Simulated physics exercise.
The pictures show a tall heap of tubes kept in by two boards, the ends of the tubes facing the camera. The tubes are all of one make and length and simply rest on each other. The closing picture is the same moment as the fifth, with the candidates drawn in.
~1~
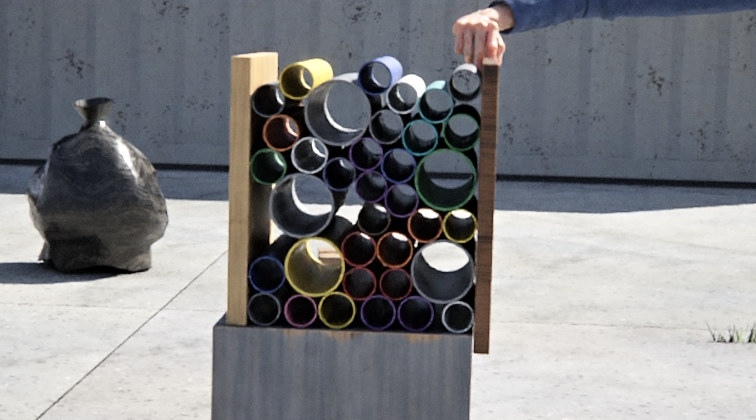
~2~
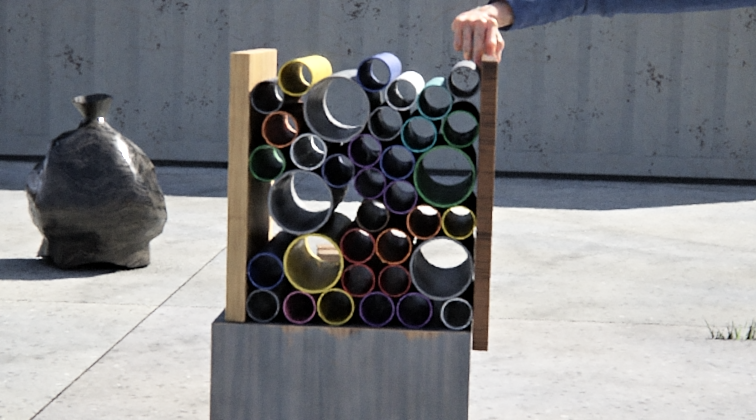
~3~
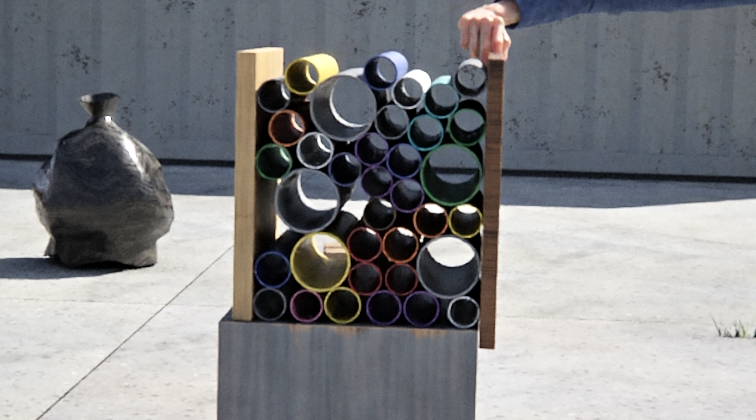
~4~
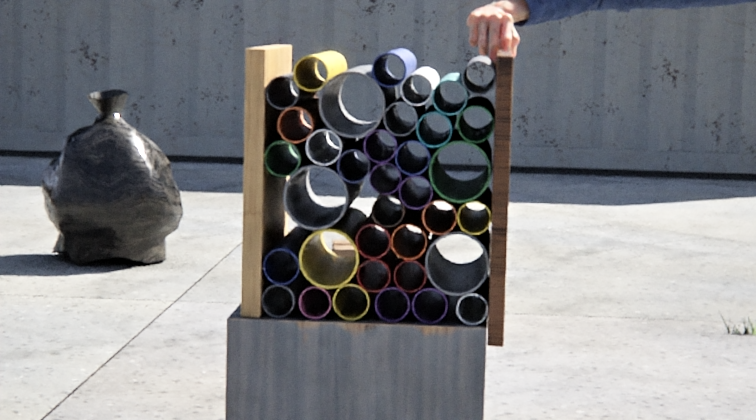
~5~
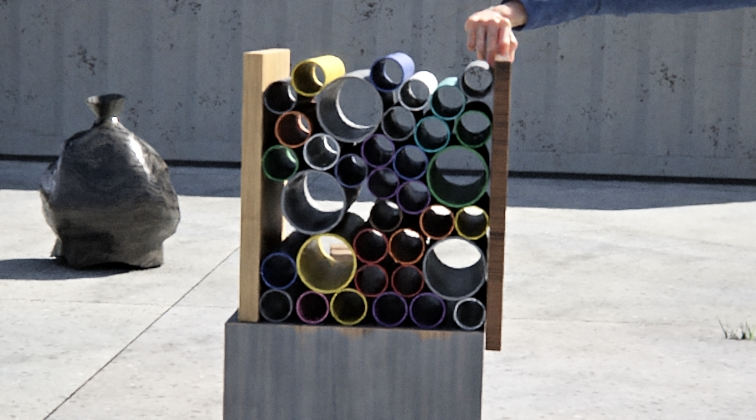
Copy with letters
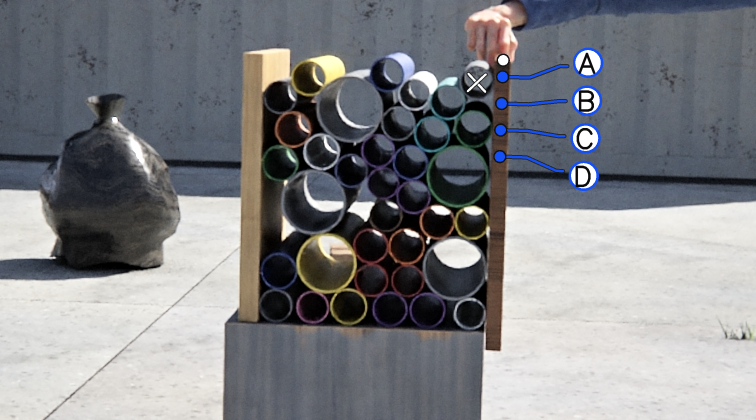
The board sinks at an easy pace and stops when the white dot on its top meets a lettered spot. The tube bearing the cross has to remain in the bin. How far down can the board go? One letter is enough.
Lower it to B and no more.
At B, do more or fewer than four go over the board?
It loses fewer than four.
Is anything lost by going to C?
Yes.
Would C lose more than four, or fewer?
At C, fewer than four.
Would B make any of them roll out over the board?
At B: No.
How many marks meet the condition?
Two of them.
On the marked copy, A at (502, 77); B at (501, 104); C at (501, 130); D at (500, 157); the cross at (477, 83); the white dot at (503, 61).
Following B. Soon after the start, top of the board (494, 88).
Later, top of the board (493, 103).
In the end, top of the board (493, 103), none out over the board, the crossed one still inside.
As for the rest, A keeps the crossed one inside; C lets the crossed one out; D lets the crossed one out.
